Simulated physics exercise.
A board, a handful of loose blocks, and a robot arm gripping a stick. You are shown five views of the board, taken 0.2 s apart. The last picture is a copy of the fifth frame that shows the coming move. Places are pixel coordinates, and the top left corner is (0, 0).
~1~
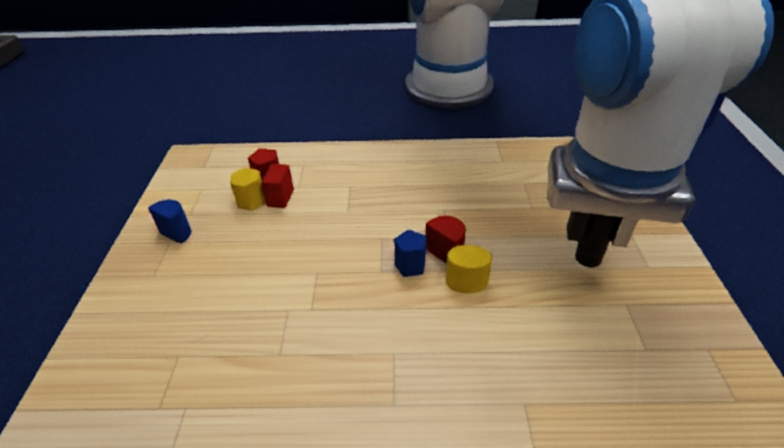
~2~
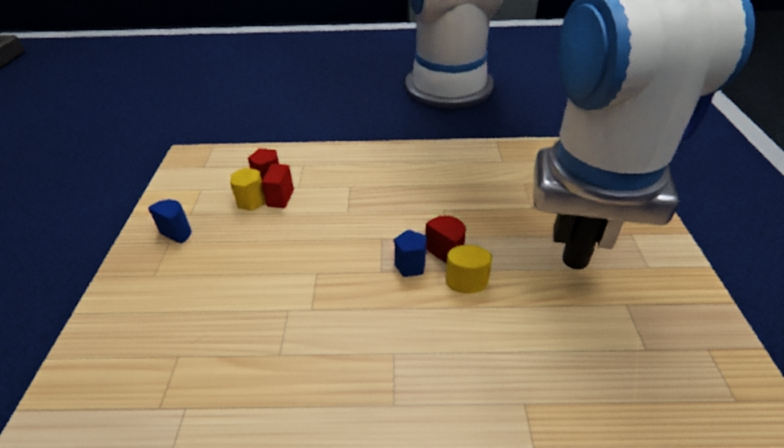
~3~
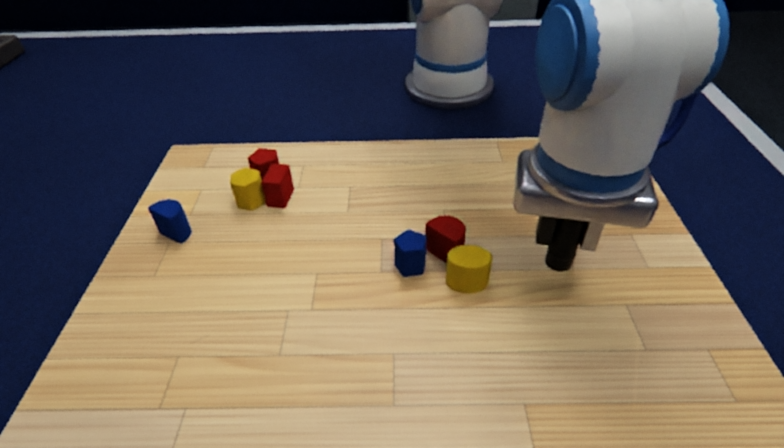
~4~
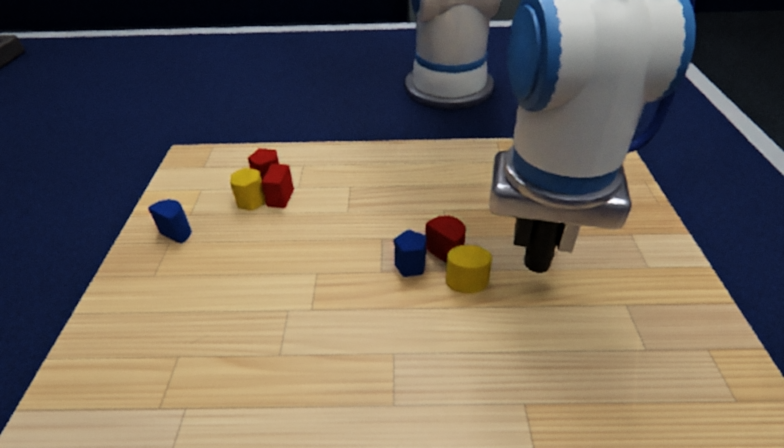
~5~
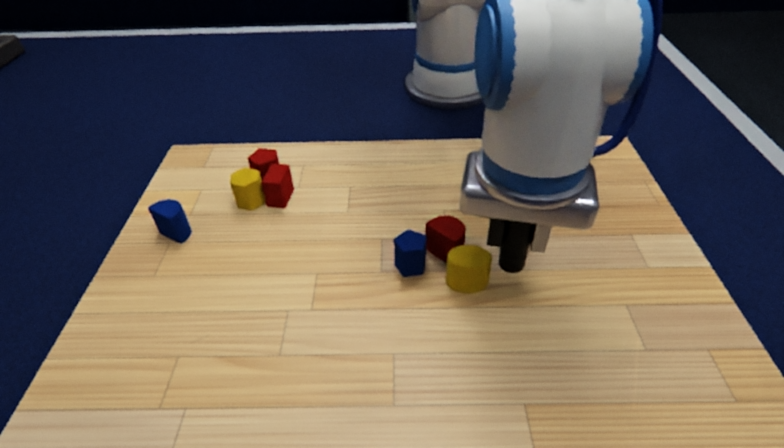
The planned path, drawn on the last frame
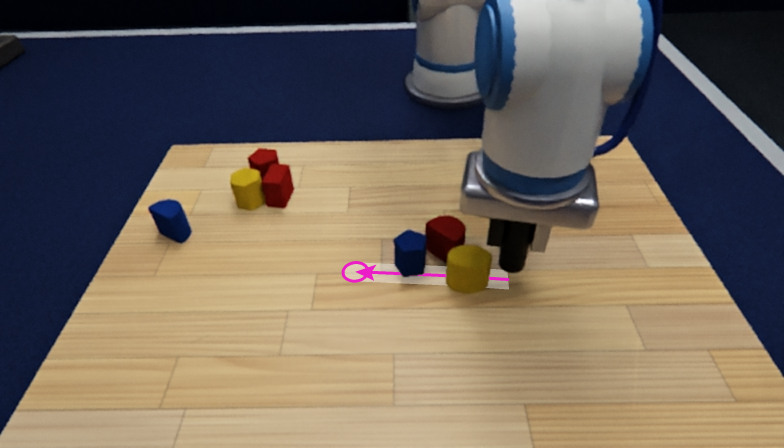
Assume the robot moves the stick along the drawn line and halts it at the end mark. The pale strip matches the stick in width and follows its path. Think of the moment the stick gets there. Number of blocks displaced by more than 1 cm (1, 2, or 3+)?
Blocks moved: Two.
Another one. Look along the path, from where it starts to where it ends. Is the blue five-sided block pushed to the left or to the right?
Heads right.
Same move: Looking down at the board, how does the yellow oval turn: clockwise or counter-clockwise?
Anticlockwise.
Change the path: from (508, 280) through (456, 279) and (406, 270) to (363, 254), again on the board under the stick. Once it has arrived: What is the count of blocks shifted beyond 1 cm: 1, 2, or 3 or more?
The push will move two blocks.
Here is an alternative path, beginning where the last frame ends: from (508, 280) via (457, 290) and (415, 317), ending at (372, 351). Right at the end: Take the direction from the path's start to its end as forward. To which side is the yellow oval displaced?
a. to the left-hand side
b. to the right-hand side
b.
The drawn path runs in a line from (508, 280) to (355, 272).
What follows on the original path. One third of the way, stick at (457, 261); blue five-sided block at (406, 238), turned 15° clockwise; yellow oval at (425, 259), turned 20° anticlockwise.
Two thirds of the way, stick at (404, 259); blue five-sided block at (386, 233), turned 50° clockwise; yellow oval at (384, 269), turned 80° anticlockwise.
At the end, stick at (354, 257); blue five-sided block at (371, 228), turned 85° clockwise; red half-round block not moved; yellow oval at (370, 271), turned 130° anticlockwise.
